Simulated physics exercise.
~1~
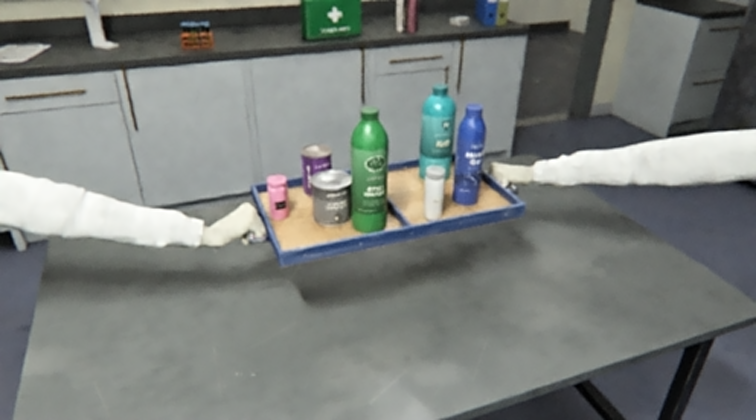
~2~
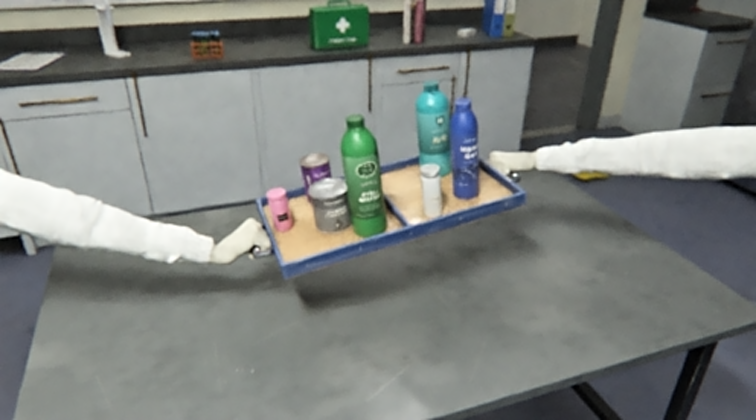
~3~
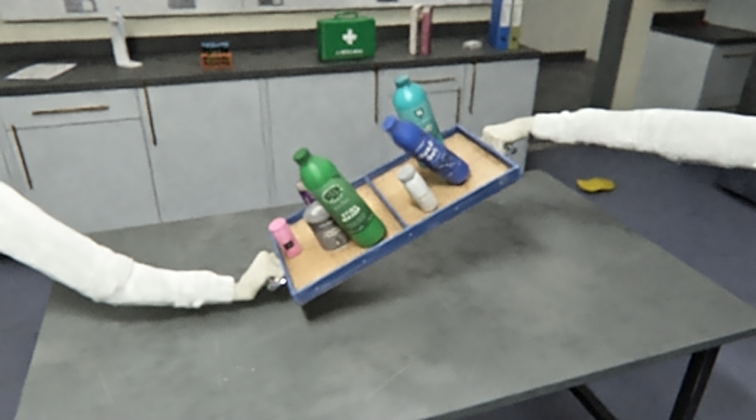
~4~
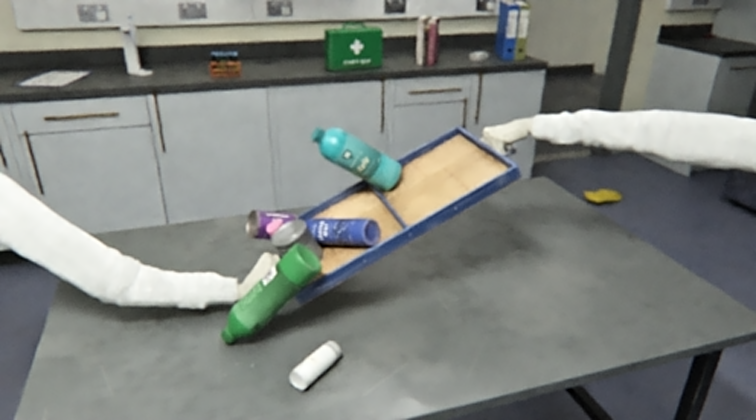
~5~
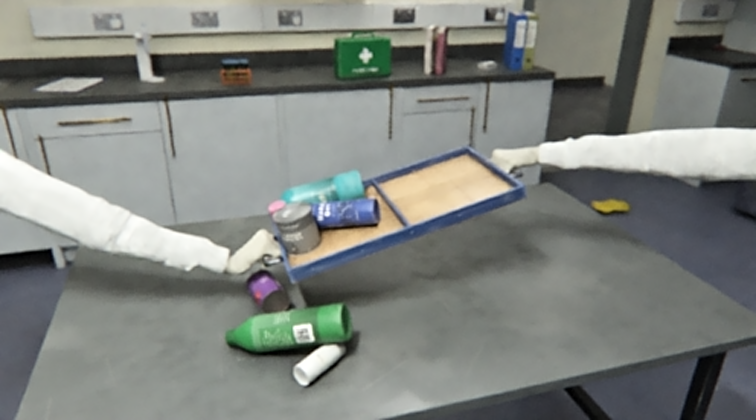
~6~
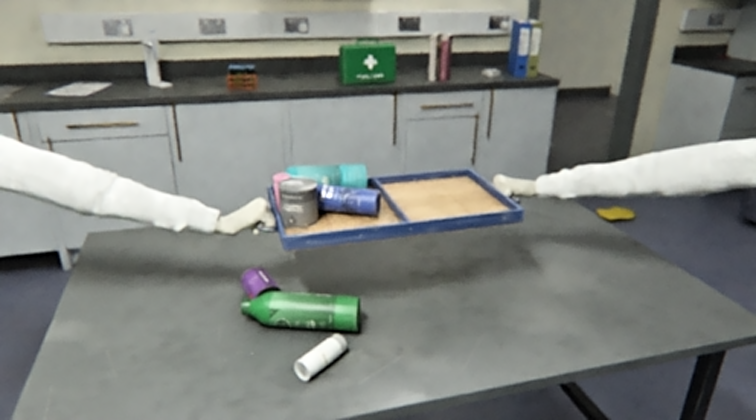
Two hands tip a tray left, spilling three containers onto the table, then level it.
